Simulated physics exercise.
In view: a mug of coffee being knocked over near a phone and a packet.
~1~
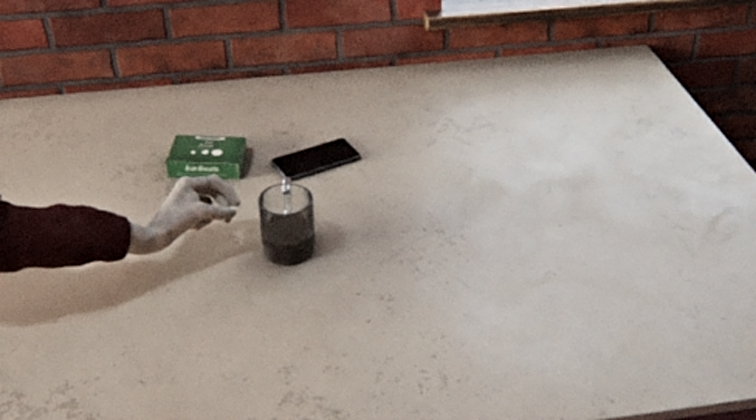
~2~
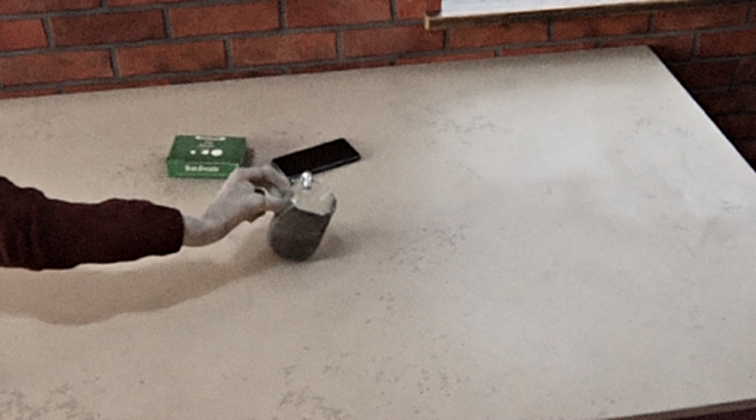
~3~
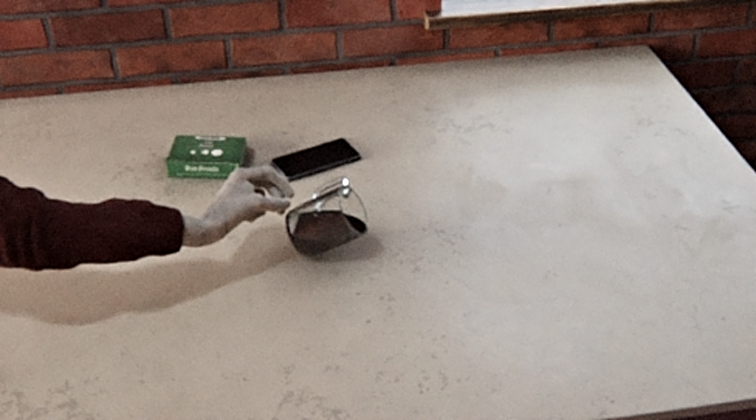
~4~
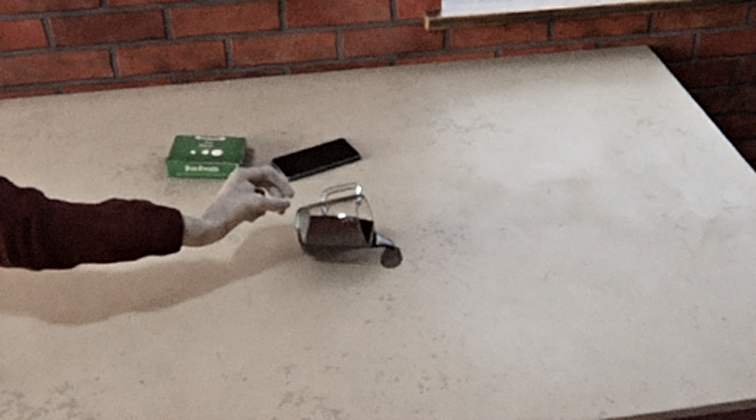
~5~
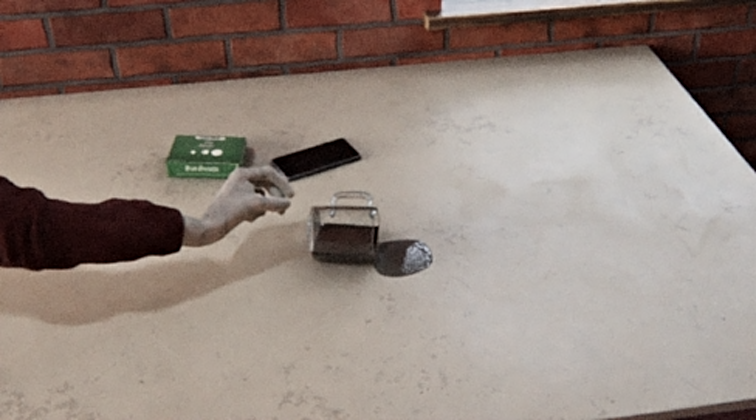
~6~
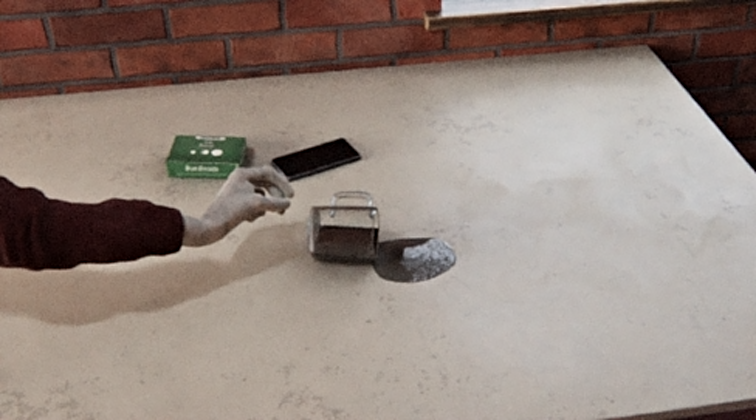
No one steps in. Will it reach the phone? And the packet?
The phone stays dry and the packet stays dry.
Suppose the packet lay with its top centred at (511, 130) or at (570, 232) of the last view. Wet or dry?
At the first place it stays dry, at the second it is reached.
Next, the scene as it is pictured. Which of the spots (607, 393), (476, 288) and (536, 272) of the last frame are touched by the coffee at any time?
In turn: Dry, in the puddle, reached.
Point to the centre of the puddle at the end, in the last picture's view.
Near (542, 270).
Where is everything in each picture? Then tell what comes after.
It stands upright; mug (287, 223) about a third full; phone (316, 157); packet (206, 149), in the first picture.
Pushed off balance; mug (302, 218) tipped 20°, in the second picture.
It is falling; mug (328, 221) tipped 60°; packet (206, 149), in the third picture.
It is falling; mug (338, 226) tipped 70°; phone (316, 157), in the fourth picture.
It is down; mug (347, 233) tipped 85°; a puddle starts at (401, 258), in the fifth picture.
It is down; mug (347, 233) tipped 85°; a puddle starts at (409, 259); phone (316, 157); packet (206, 149), in the sixth picture.
Shortly, the puddle covers about as much as a plate; the phone is still dry; the packet is still dry.
Then, the puddle covers about as much as a tray; the phone is still dry; the packet is still dry.
At the finish, the puddle covers about as much as a tray; the phone is still dry; the packet is still dry.
